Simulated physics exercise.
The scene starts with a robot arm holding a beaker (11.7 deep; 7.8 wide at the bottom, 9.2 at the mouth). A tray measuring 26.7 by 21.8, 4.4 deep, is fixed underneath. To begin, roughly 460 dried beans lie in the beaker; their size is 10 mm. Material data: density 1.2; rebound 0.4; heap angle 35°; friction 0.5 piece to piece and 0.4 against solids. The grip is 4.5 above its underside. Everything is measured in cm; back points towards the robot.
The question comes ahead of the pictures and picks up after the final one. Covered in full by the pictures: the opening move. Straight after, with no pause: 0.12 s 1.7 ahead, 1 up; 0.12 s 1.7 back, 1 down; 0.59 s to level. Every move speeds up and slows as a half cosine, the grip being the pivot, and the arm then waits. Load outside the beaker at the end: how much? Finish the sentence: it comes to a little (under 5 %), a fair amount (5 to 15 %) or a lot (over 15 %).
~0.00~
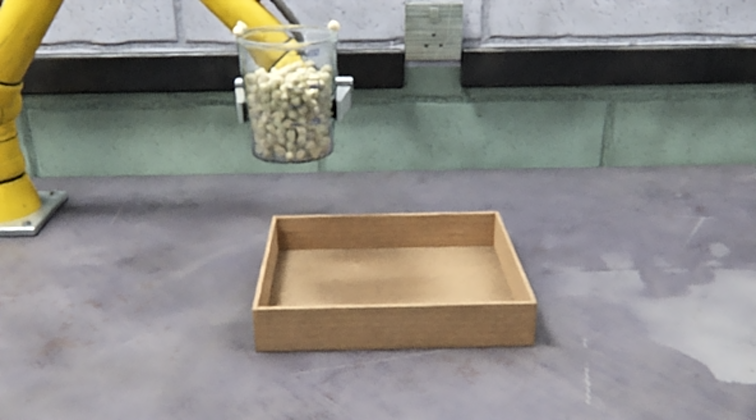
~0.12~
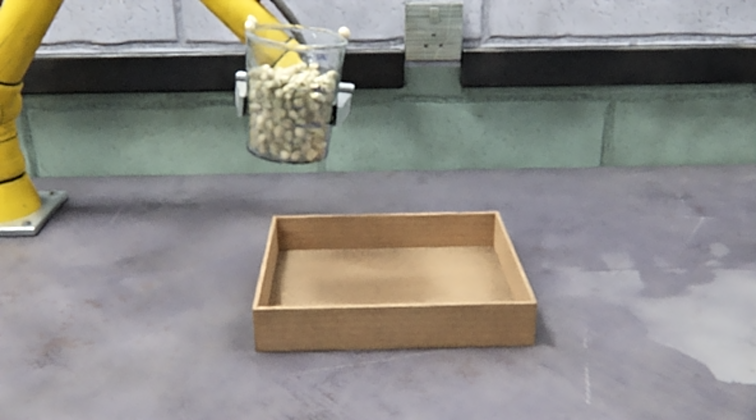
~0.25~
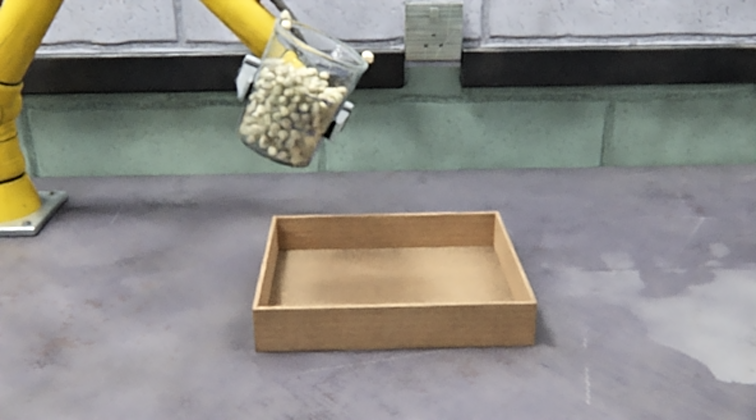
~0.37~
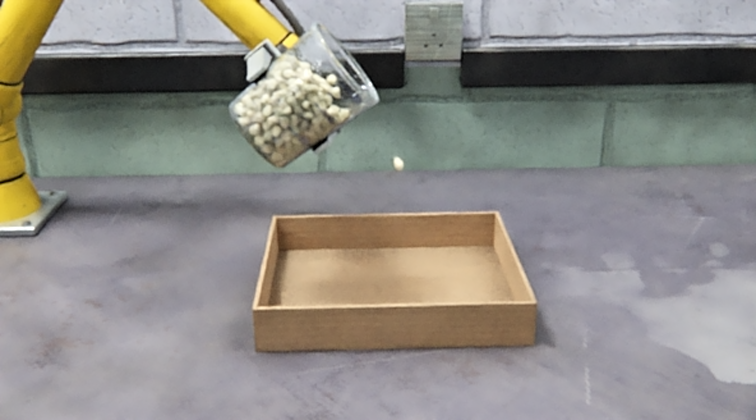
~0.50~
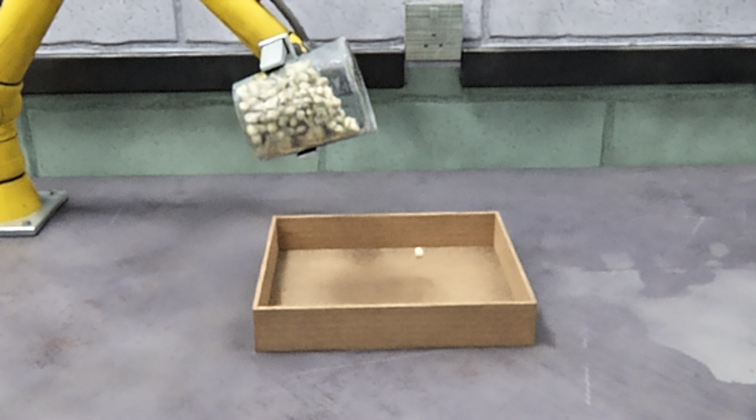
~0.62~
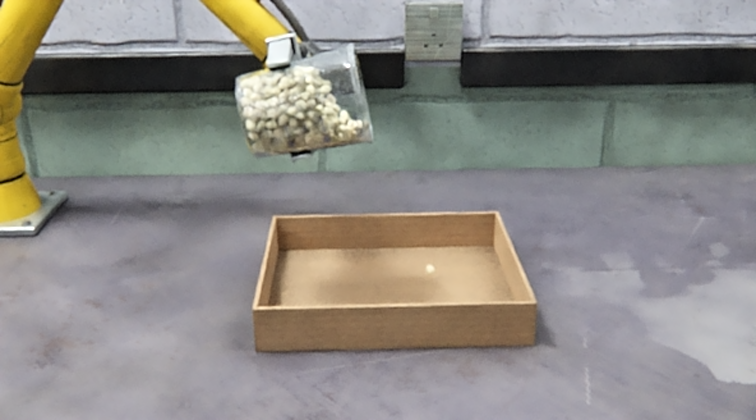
It comes to a fair amount.
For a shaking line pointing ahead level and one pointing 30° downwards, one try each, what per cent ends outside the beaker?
You'd get about 5 per cent with the first setting and about 5 per cent with the second.
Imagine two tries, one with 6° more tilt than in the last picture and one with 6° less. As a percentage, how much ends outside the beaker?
Roughly 15 and 0 percent.
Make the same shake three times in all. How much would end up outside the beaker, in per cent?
Then roughly 20 percent.
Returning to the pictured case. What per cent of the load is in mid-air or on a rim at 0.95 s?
Reading at that time: Some 3 per cent.
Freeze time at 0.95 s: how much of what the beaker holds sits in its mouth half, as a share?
Some 45 percent is in that half.
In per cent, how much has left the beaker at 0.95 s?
Share gone by then: Close to 5 %.
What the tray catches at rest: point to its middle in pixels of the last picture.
It sits close to (426, 285).
After 0.95 s, tilted 74° forward, highest piece 24 above the table; 430 in the beaker, 10 in the tray, 15 in flight or on a rim.
After 1.28 s, tilted 14° forward, highest piece 28 above the table; 420 in the beaker, 34 in the tray, 1 in flight or on a rim.
After 1.65 s, level, highest piece 28 above the table; 420 in the beaker, 35 in the tray.
After 2.70 s, level, highest piece 28 above the table; 420 in the beaker, 35 in the tray.
At rest, 420 in the beaker, 35 in the tray. That is 8 % outside the beaker.
